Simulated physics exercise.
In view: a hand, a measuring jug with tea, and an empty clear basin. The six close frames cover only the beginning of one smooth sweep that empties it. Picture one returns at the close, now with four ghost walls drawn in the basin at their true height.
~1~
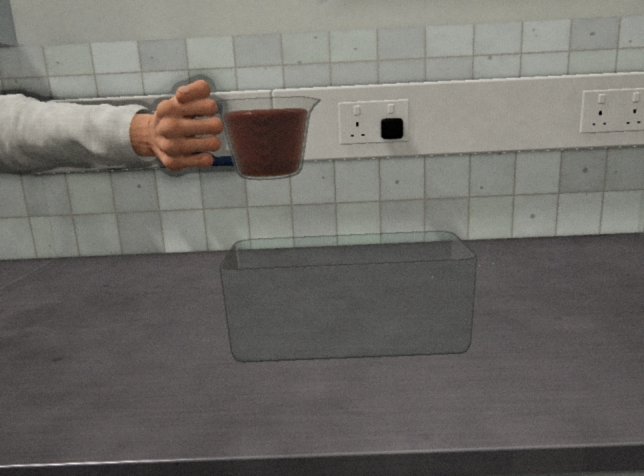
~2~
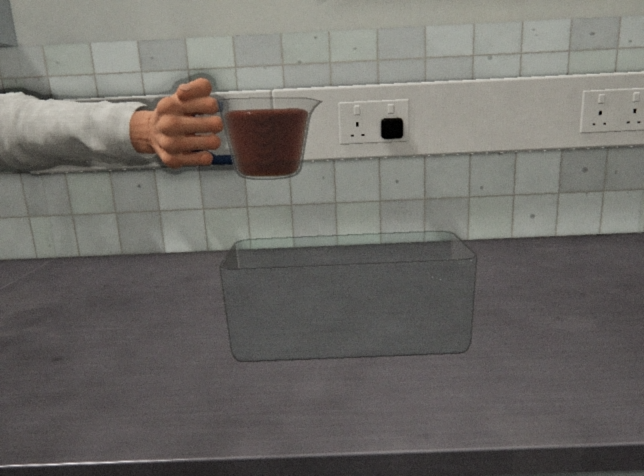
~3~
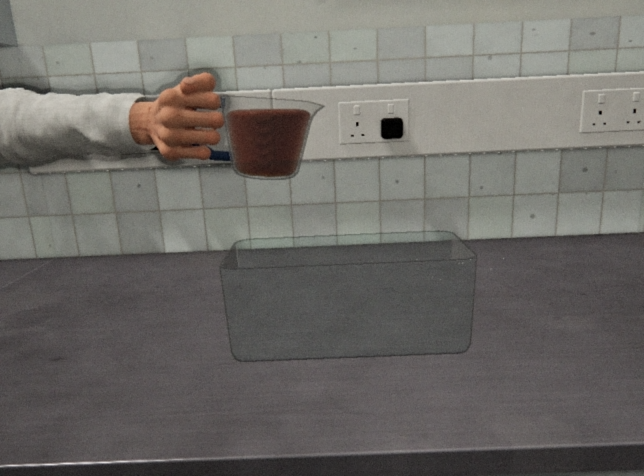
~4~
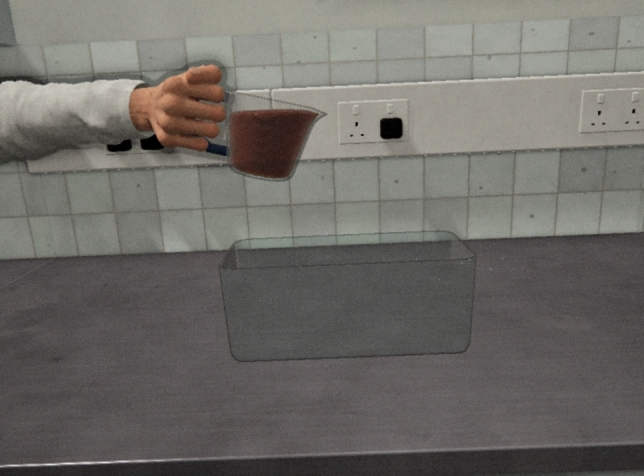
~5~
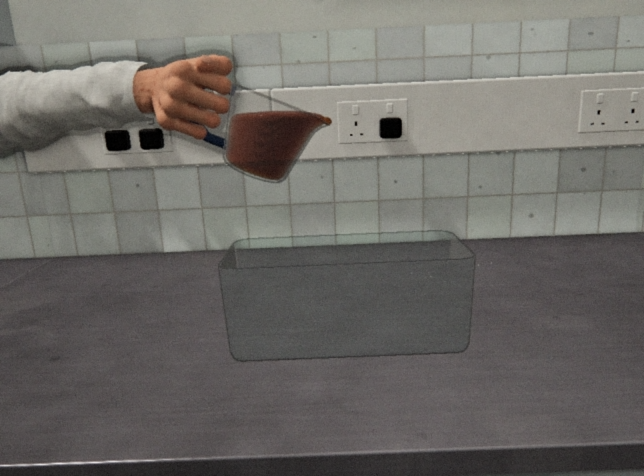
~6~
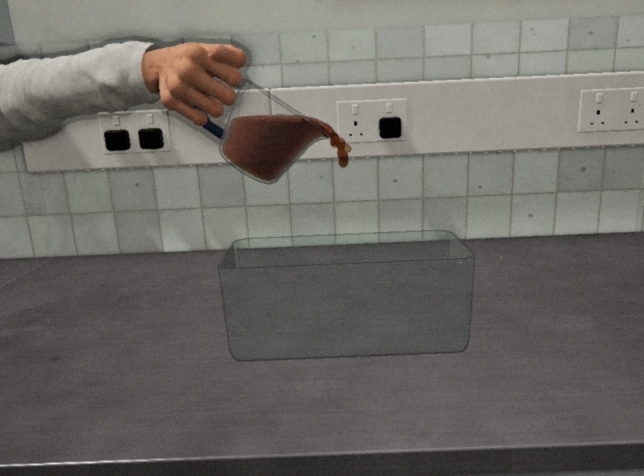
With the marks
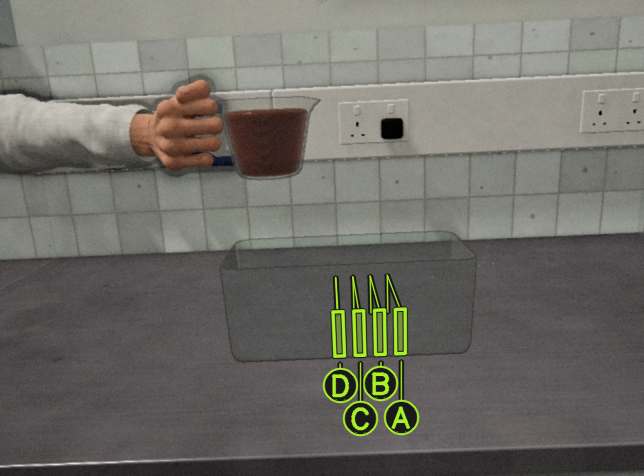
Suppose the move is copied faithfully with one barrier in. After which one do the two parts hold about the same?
Choose B.
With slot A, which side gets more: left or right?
The left one.
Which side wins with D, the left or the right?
More ends on the right.
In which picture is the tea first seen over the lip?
In picture 5.
On the marked copy, A at (401, 361); B at (380, 361); C at (360, 362); D at (340, 363).
Choosing A, about 86 % ends left of the wall and 12 % right of it.
Choosing B, about 48 % ends left of the wall and 51 % right of it.
Choosing C, about 19 % ends left of the wall and 80 % right of it.
Choosing D, about 8 % ends left of the wall and 92 % right of it.
